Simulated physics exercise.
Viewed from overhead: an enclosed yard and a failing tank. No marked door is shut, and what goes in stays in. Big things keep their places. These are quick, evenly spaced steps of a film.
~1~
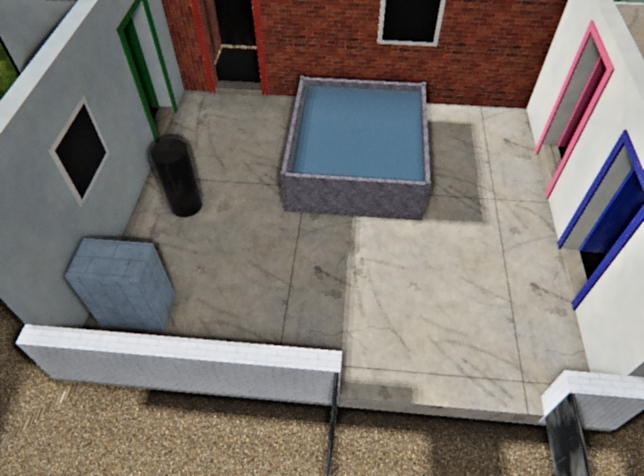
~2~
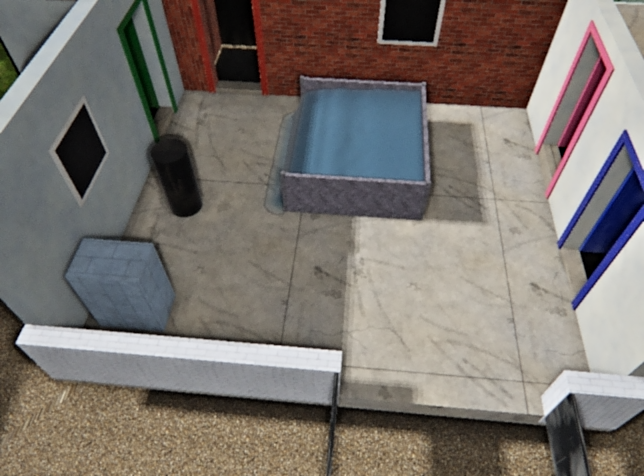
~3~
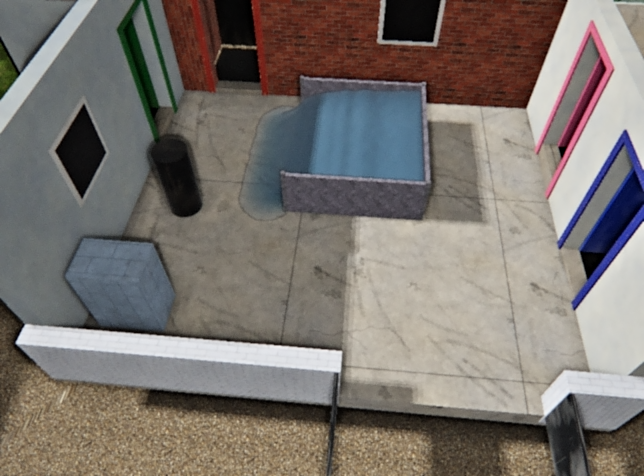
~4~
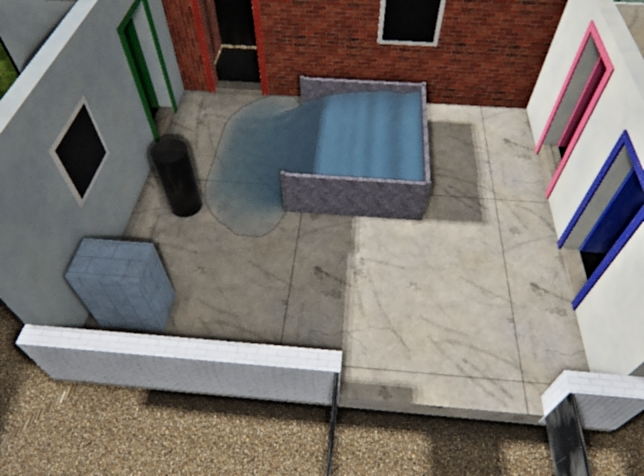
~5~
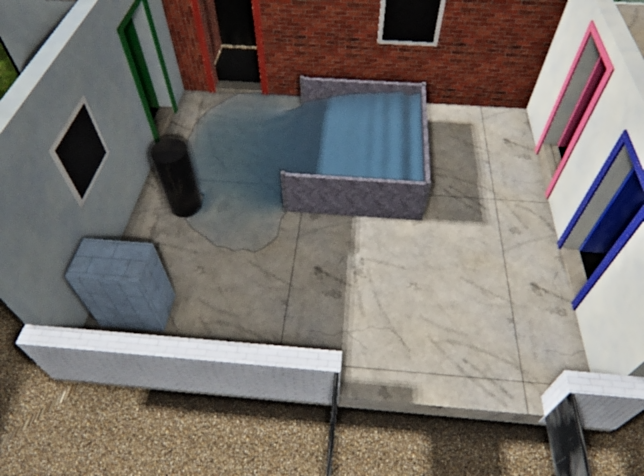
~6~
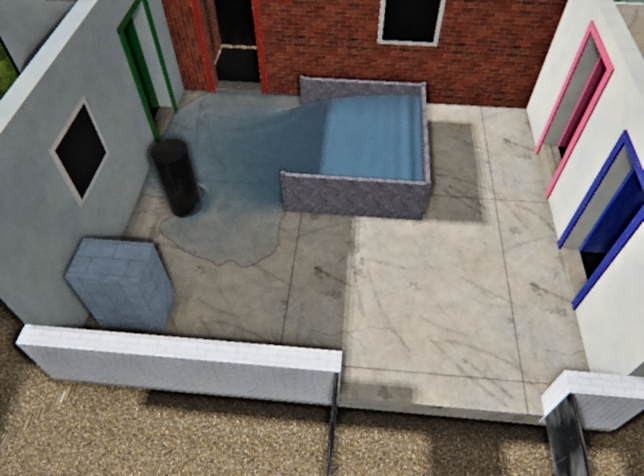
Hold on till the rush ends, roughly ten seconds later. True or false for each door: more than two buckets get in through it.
The green door: True; the red door: True; the pink door: False; the blue door: True.
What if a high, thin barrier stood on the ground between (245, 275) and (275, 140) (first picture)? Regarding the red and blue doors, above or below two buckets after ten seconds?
In short: The red one lets more in; the blue one is under.
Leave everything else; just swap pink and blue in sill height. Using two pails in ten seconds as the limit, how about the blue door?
My guess is that blue doesn't reach the mark.
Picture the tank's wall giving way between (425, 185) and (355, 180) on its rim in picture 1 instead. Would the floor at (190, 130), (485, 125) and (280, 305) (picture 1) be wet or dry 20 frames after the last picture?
Following the listed order, the three come out not reached, not reached and reached by the spill.
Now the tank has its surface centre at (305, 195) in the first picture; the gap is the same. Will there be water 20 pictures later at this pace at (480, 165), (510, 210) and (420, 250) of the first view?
Spared, spared, spared.
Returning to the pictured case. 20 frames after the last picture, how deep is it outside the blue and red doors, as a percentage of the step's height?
In turn 0 and 260 per cent.
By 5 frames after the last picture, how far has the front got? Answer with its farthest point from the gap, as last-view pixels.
I'd put it around (99, 293).
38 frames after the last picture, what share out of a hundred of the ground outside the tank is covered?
Near 85 in a hundred.
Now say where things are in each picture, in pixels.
In the first picture, still water in the open tank at (359, 130).
In the second picture, water pours out at (297, 146) and has run to (281, 212).
In the third picture, the front is at (261, 217), out from the gap at (297, 149).
In the fourth picture, water pours out at (297, 150) and has run to (238, 227).
In the fifth picture, water pours out at (297, 151) and has run to (196, 224).
In the sixth picture, the front is at (144, 188), out from the gap at (297, 151).
A moment on, water covers 30 % of the floor; the green door far over two buckets in, the red door under two buckets in, the pink door not reached, the blue door not reached.
Next, water covers 35 % of the floor; the green door far over two buckets in, the red door over two buckets in, the pink door not reached, the blue door not reached.
Then, water covers 50 % of the floor; the green door far over two buckets in, the red door far over two buckets in, the pink door not reached, the blue door not reached.
Later, water covers 85 % of the floor; the green door far over two buckets in, the red door far over two buckets in, the pink door wet at the sill, nothing in, the blue door under two buckets in.
In the end, water covers 95 % of the floor; the green door far over two buckets in, the red door far over two buckets in, the pink door wet at the sill, nothing in, the blue door over two buckets in.
